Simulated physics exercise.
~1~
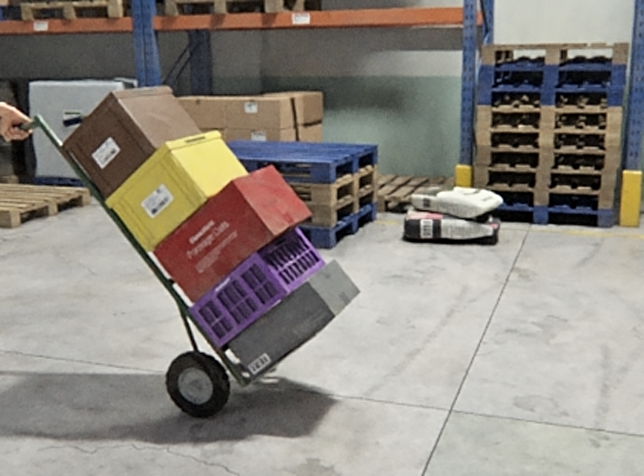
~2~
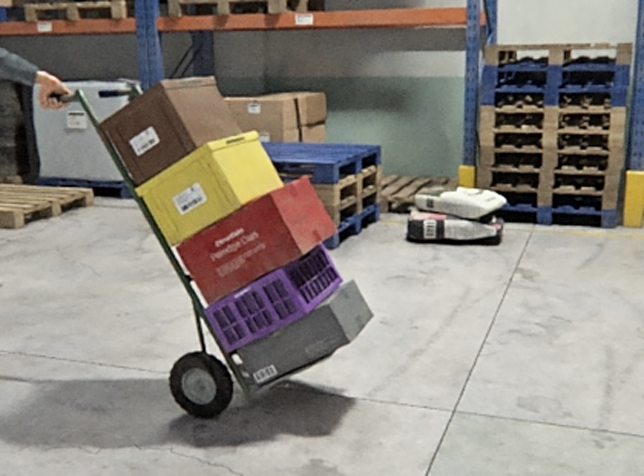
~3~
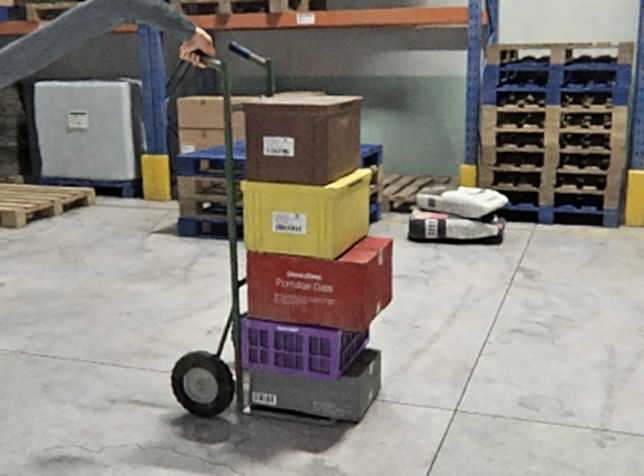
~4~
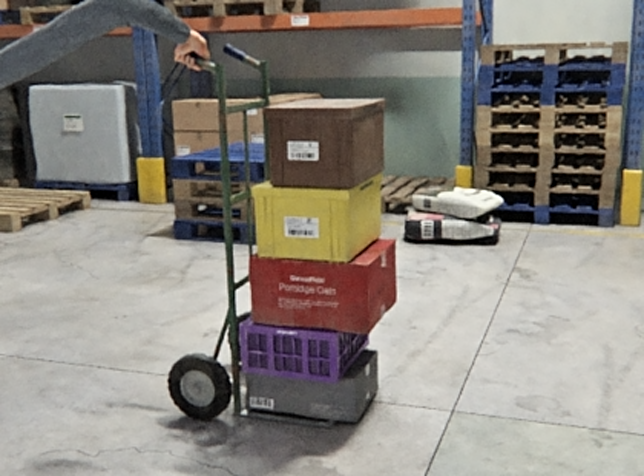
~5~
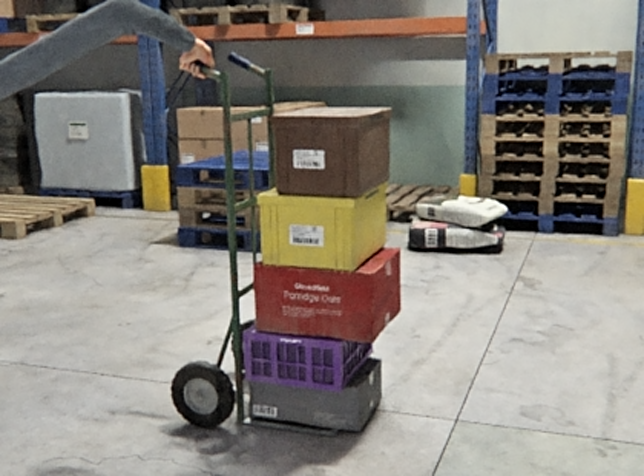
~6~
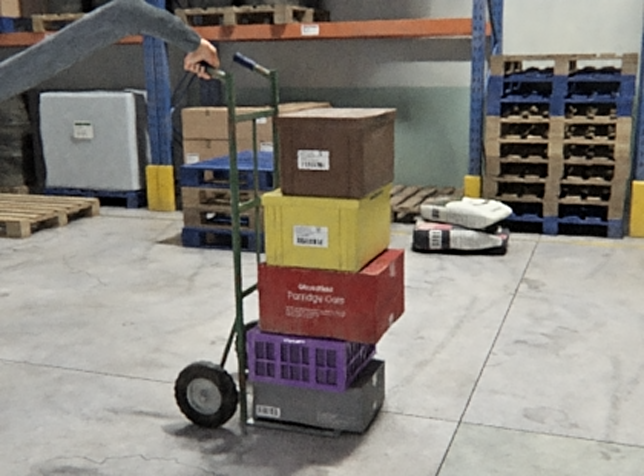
The footage shows a hand swinging a tilted two-wheeled hand truck upright in a warehouse, carrying a brown tote, yellow tote, red box, purple crate and grey box. The upper three slide right, away from the truck's frame, and the uneven stack stays standing as the hand holds on.
